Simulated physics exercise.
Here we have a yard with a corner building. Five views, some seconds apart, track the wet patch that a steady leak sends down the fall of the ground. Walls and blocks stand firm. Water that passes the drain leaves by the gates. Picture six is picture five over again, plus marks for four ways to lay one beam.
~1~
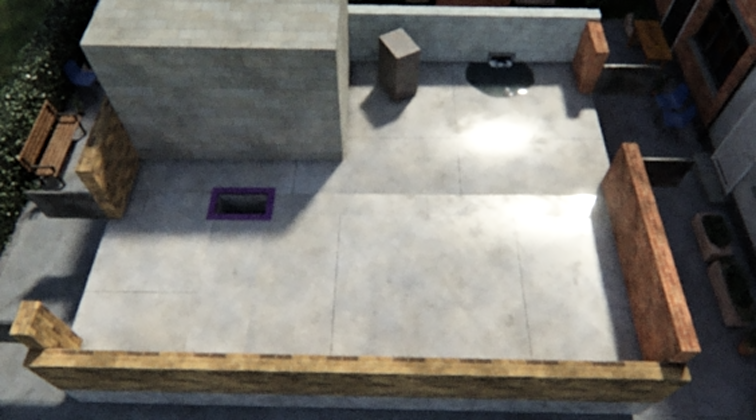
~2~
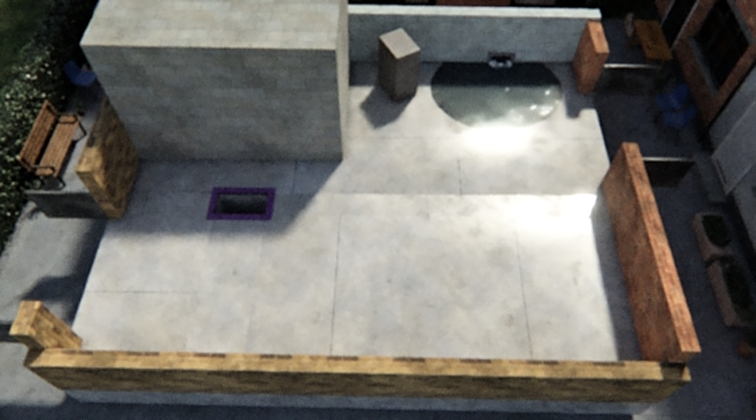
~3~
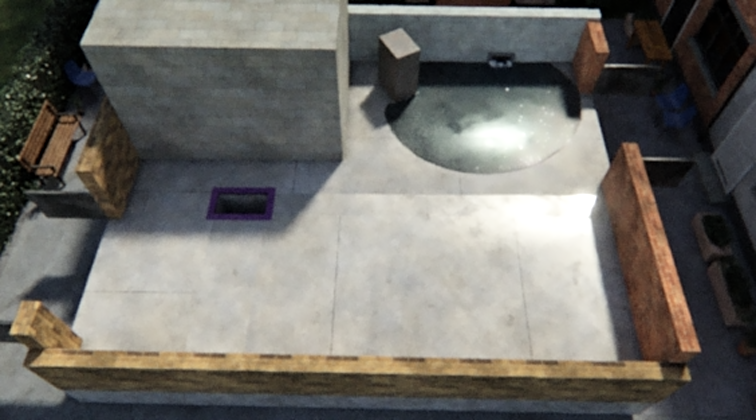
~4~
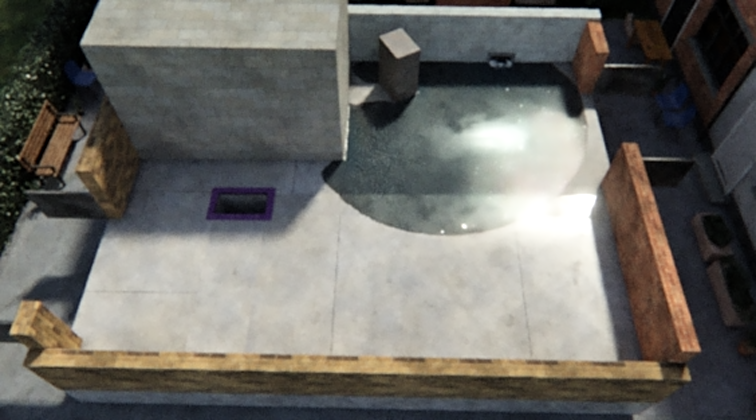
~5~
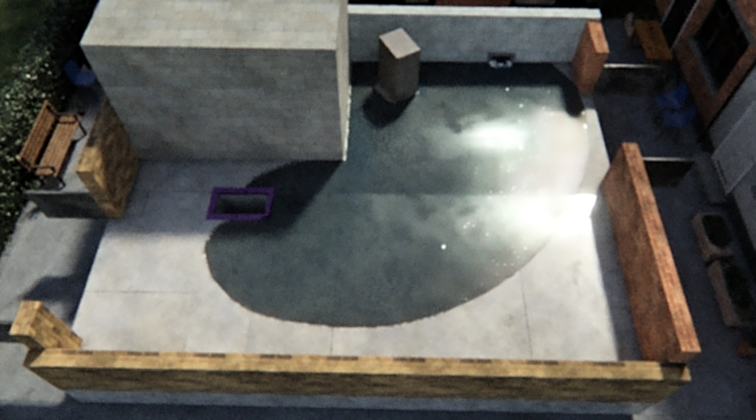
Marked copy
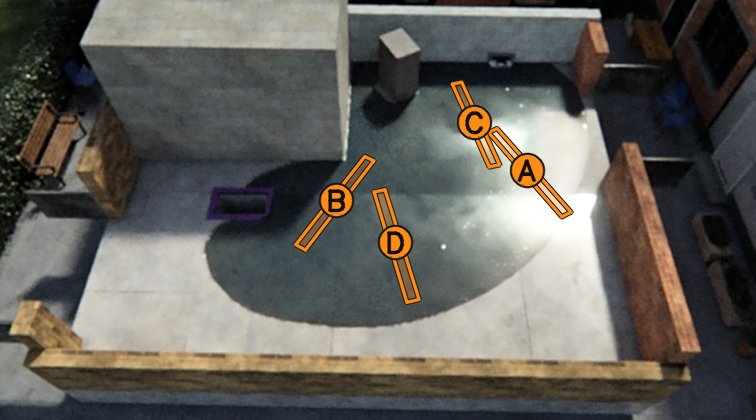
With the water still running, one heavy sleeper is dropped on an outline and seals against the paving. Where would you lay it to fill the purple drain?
Use position D.
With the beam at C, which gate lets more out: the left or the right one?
The left one.
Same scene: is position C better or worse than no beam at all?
It is worse.
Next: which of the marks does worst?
C.
On the marked copy, A from (492, 130) to (566, 214); B from (300, 247) to (369, 158); C from (457, 83) to (494, 165); D from (379, 190) to (412, 300).
Choosing A, about 9 % of the stream goes into the purple drain, about 91 % out by the gates.
Choosing B, about 9 % of the stream goes into the purple drain, about 91 % out by the gates.
Choosing C, about 3 % of the stream goes into the purple drain, about 97 % out by the gates.
Choosing D, about 15 % of the stream goes into the purple drain, about 85 % out by the gates.
